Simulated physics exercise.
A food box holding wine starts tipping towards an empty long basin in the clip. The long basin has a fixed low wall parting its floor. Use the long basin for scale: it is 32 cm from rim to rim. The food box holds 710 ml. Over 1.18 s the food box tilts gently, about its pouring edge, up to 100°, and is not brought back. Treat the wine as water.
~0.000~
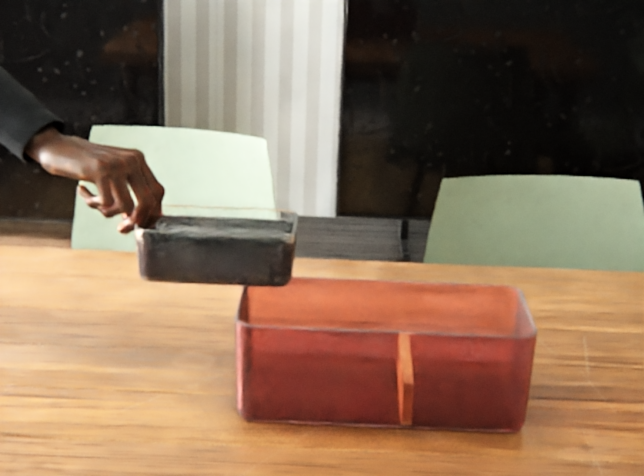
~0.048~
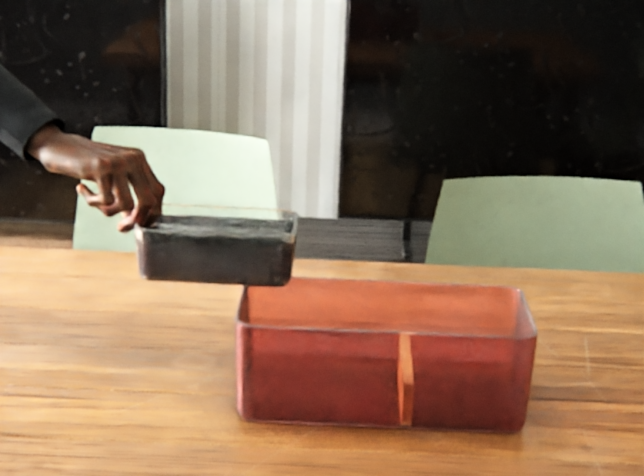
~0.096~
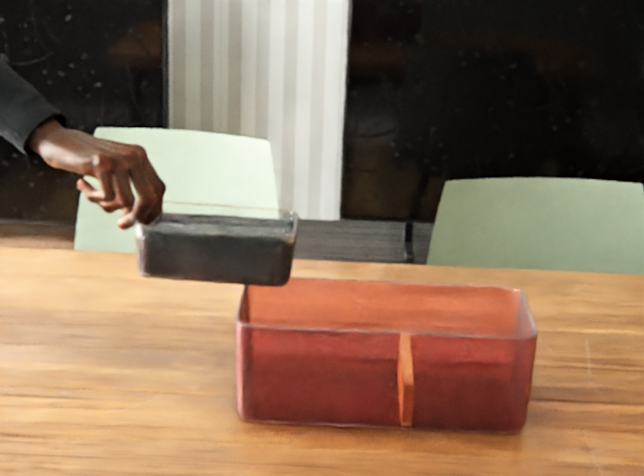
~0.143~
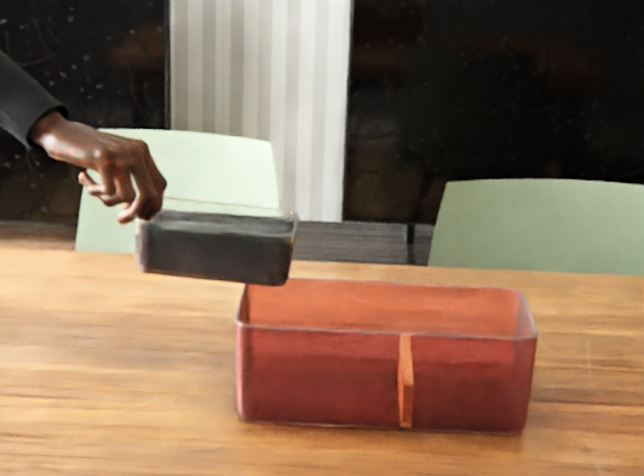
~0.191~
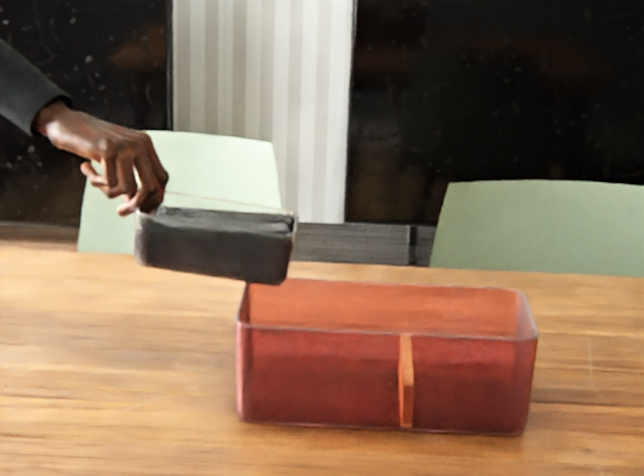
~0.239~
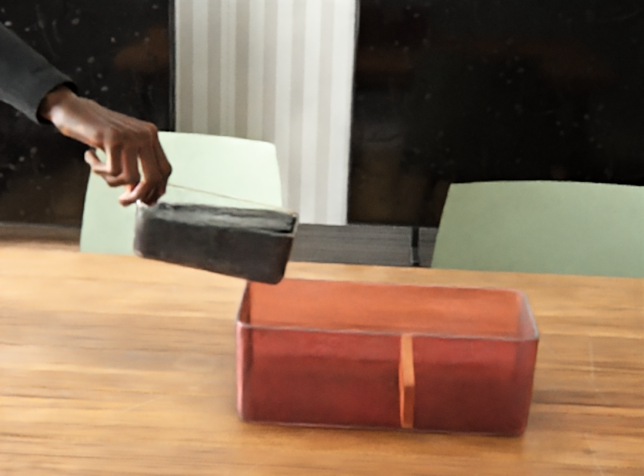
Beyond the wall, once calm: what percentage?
15 out of 100.
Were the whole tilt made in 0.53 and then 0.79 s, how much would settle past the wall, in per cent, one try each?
Try 1: Approx. 40 %; try 2: Approx. 35 %.
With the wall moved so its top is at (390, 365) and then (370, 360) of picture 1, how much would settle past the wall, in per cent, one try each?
55 % and 65 %.
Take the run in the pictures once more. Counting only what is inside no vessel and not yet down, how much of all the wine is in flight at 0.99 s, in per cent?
About 5 per cent.
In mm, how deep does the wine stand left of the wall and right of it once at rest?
Left part about 22 mm deep, right part about 6 mm deep.
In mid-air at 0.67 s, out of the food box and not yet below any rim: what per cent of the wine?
Close to 40 per cent, I'd say.
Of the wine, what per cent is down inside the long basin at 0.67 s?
20 %, roughly.
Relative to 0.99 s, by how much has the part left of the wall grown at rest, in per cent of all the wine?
Near 10 percent, more or less.
After 0.67 s the tilt is 61° and 39 per cent is still to pour, 21 is left of the wall and 0 right of it.
After 0.99 s the tilt is 94° and 6 per cent is still to pour, 72 is left of the wall and 15 right of it.
After 1.32 s the tilt is 100° and 0 per cent is still to pour, 82 is left of the wall and 14 right of it.
After 1.68 s the tilt is 100° and 0 per cent is still to pour, 83 is left of the wall and 15 right of it.
In the end 83 per cent lies left of the wall, 15 right of it and 2 outside.
